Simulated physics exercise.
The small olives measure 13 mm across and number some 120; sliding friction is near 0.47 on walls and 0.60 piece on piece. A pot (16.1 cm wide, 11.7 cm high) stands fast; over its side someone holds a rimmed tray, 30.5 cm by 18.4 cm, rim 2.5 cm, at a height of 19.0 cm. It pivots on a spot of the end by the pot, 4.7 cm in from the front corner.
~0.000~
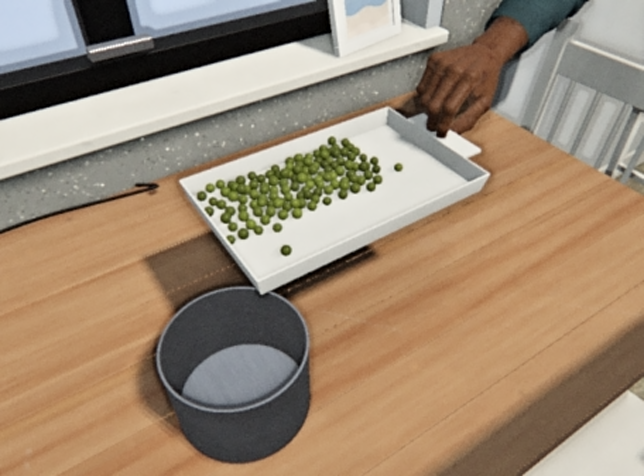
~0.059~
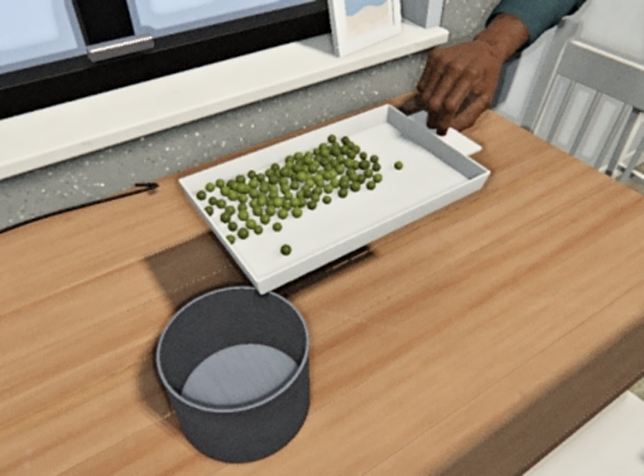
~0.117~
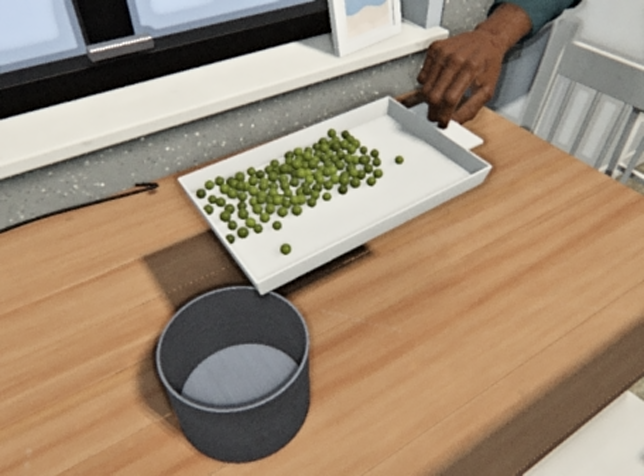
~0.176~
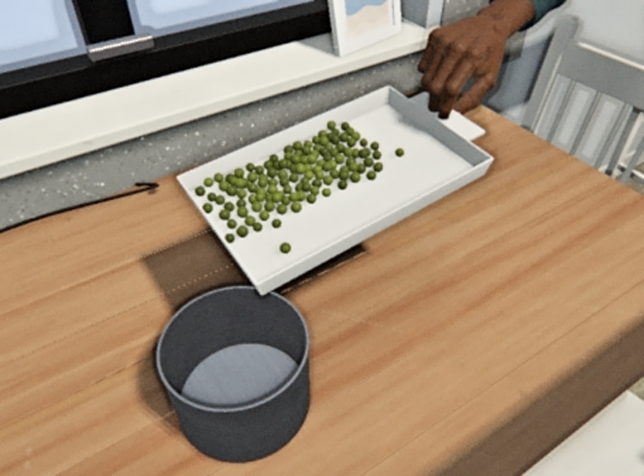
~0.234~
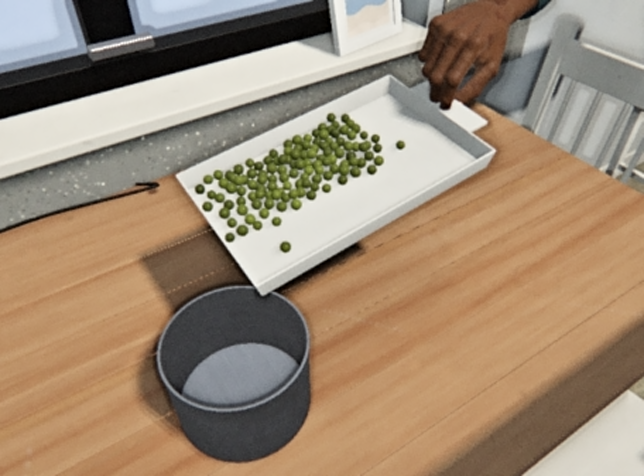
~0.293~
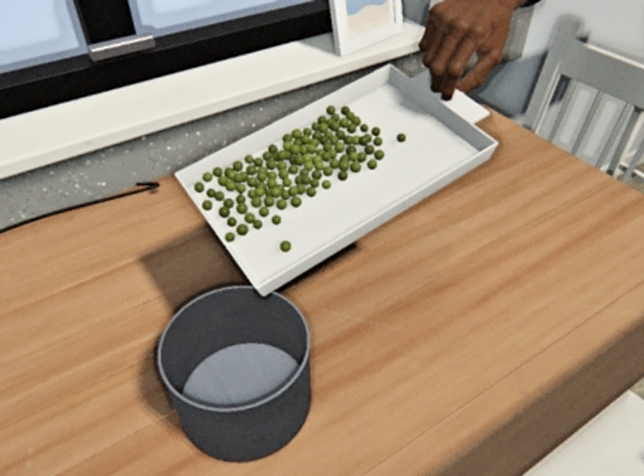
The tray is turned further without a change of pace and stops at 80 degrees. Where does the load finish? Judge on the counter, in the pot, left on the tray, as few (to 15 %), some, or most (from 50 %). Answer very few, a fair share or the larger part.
Counter very few, pot very few, tray the larger part.
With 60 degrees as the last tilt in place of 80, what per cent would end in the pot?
Then about 0 per cent.
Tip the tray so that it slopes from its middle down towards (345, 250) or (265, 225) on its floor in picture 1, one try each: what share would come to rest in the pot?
About 0 and 0 per cent.
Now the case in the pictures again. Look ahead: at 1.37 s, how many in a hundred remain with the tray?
Some 100 per cent of the load.
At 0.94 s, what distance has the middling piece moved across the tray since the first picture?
Roughly 8 cm.
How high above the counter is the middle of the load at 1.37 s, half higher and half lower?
Roughly 26 cm.
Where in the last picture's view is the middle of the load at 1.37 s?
At about (250, 208).
After 0.94 s, tilt 44 degrees; the tray holds 100 %, the pot 0 %.
After 1.37 s, tilt 65 degrees; the tray holds 100 %, the pot 0 %.
After 1.89 s, tilt 80 degrees; the tray holds 100 %, the pot 0 %.
At rest (2.2 s), counter 0 %, pot 0 %, tray 100 %.
